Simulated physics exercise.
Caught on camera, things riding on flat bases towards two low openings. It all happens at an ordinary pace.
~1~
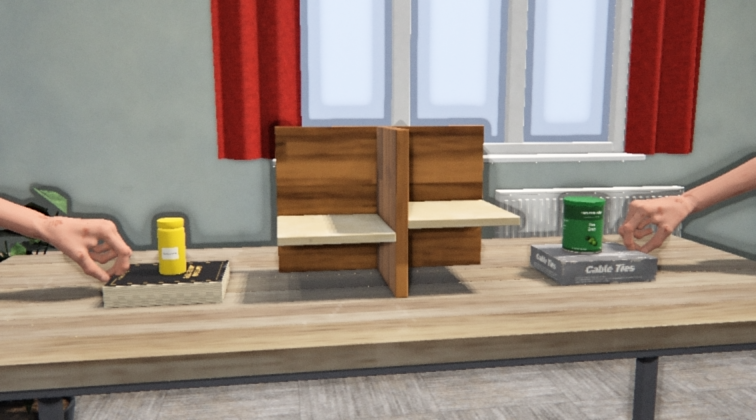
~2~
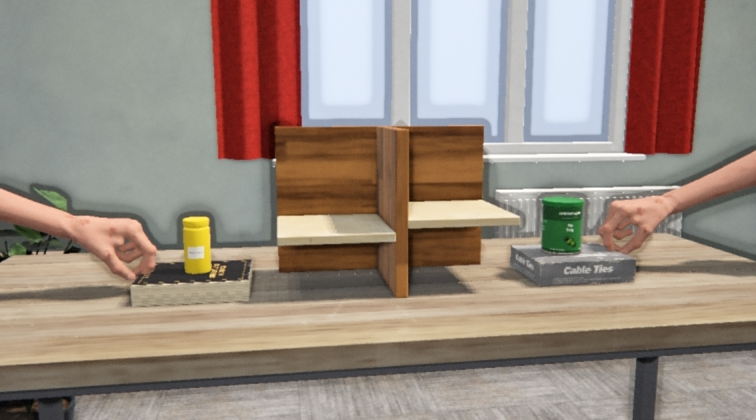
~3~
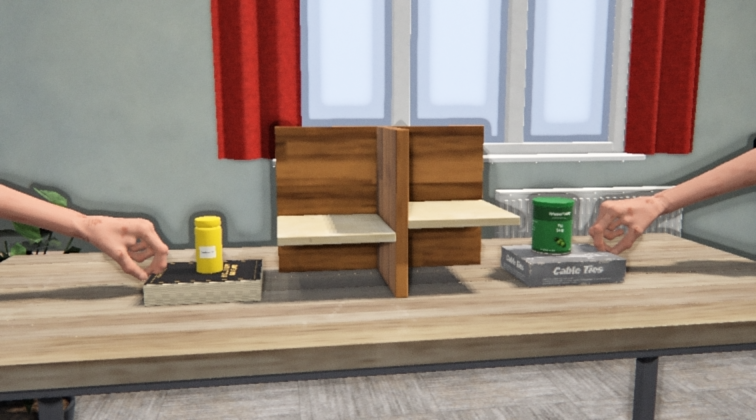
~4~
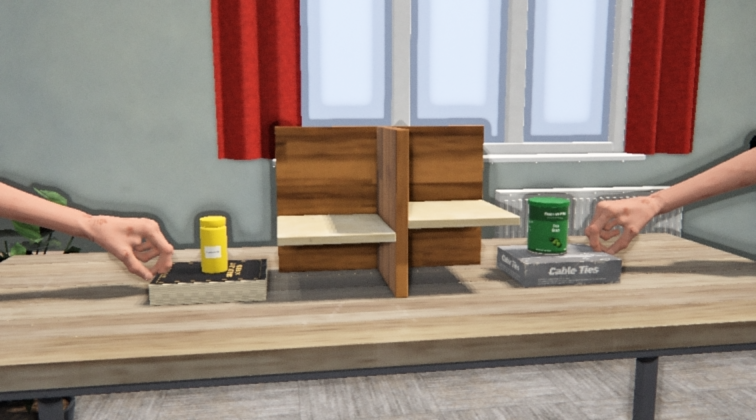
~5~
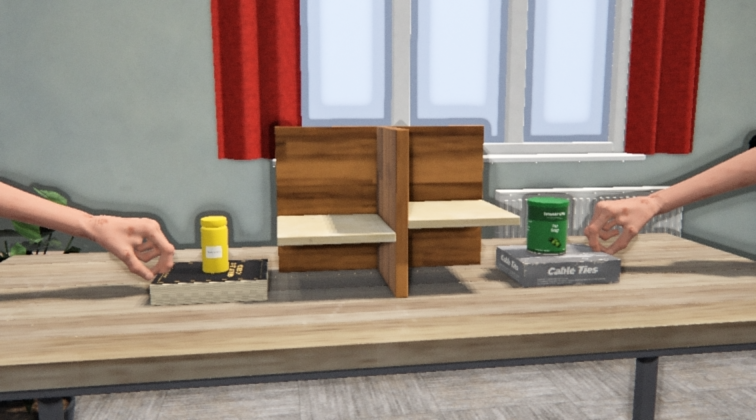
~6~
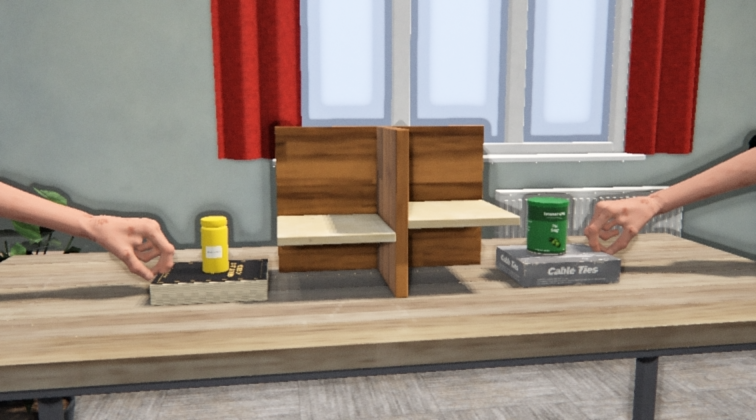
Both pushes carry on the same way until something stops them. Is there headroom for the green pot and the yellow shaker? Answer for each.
Outcome: The green pot gets scraped off its spot and the yellow shaker gets scraped off its spot.
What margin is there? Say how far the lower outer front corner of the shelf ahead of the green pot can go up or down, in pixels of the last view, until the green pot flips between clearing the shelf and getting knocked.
A shift of 16 pixels, going up.
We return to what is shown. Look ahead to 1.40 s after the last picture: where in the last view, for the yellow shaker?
Roughly at (260, 247).
Then, 1.40 s later than the last frame, green pot pushed back on its carrier near (519, 228); yellow shaker tilted by 66° near (260, 247).
When it is over, the green pot is knocked back, near (558, 256); the yellow shaker is knocked back, near (292, 255).
